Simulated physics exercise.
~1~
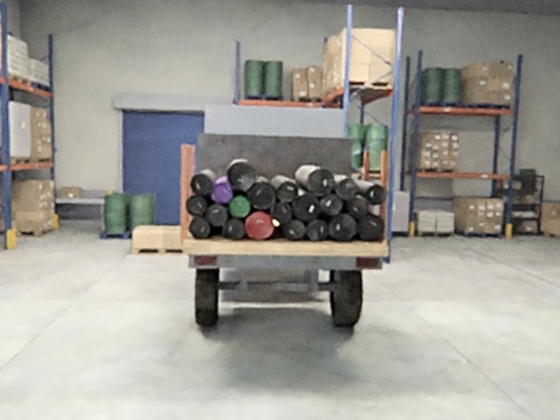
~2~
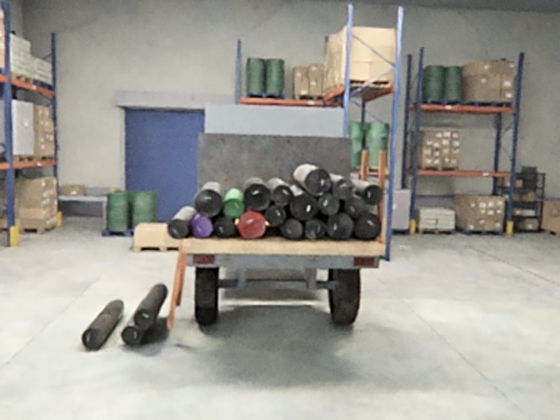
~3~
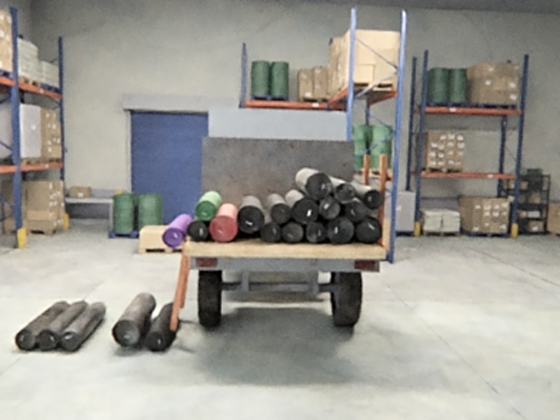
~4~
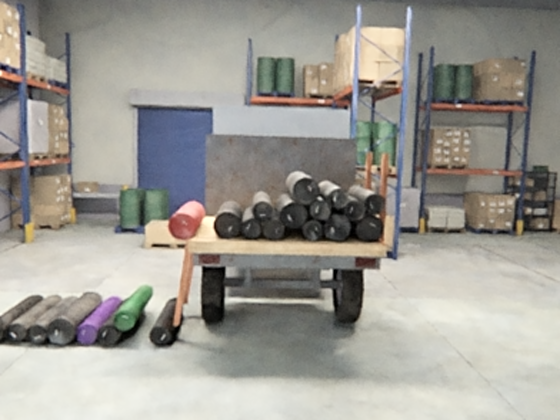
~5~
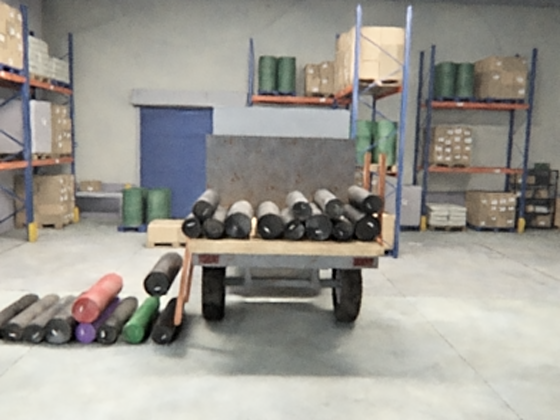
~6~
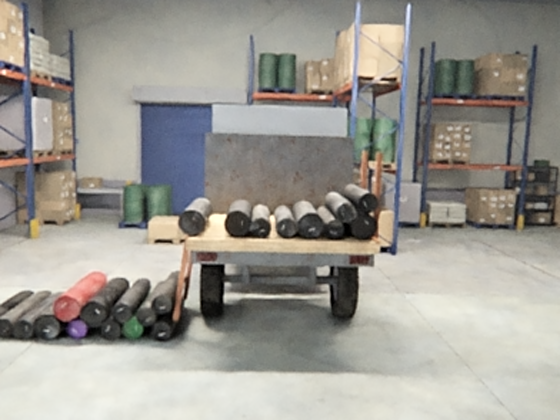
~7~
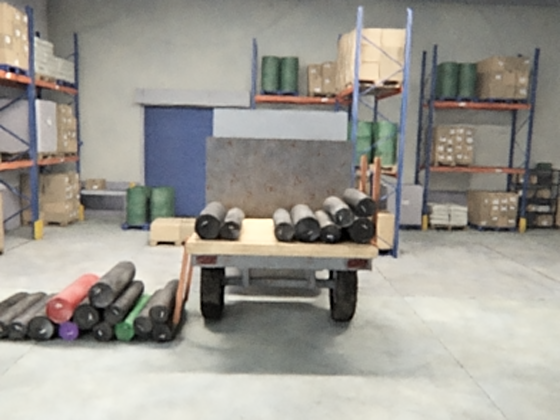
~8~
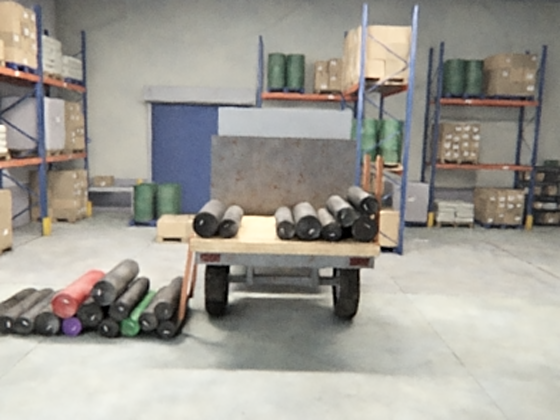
A stack of mostly black cylinders spilled off the left side of a parked flatbed in a warehouse after that edge gave way, the purple, green and red ones tumbling too, until they lay heaped on the floor with several left on the deck.
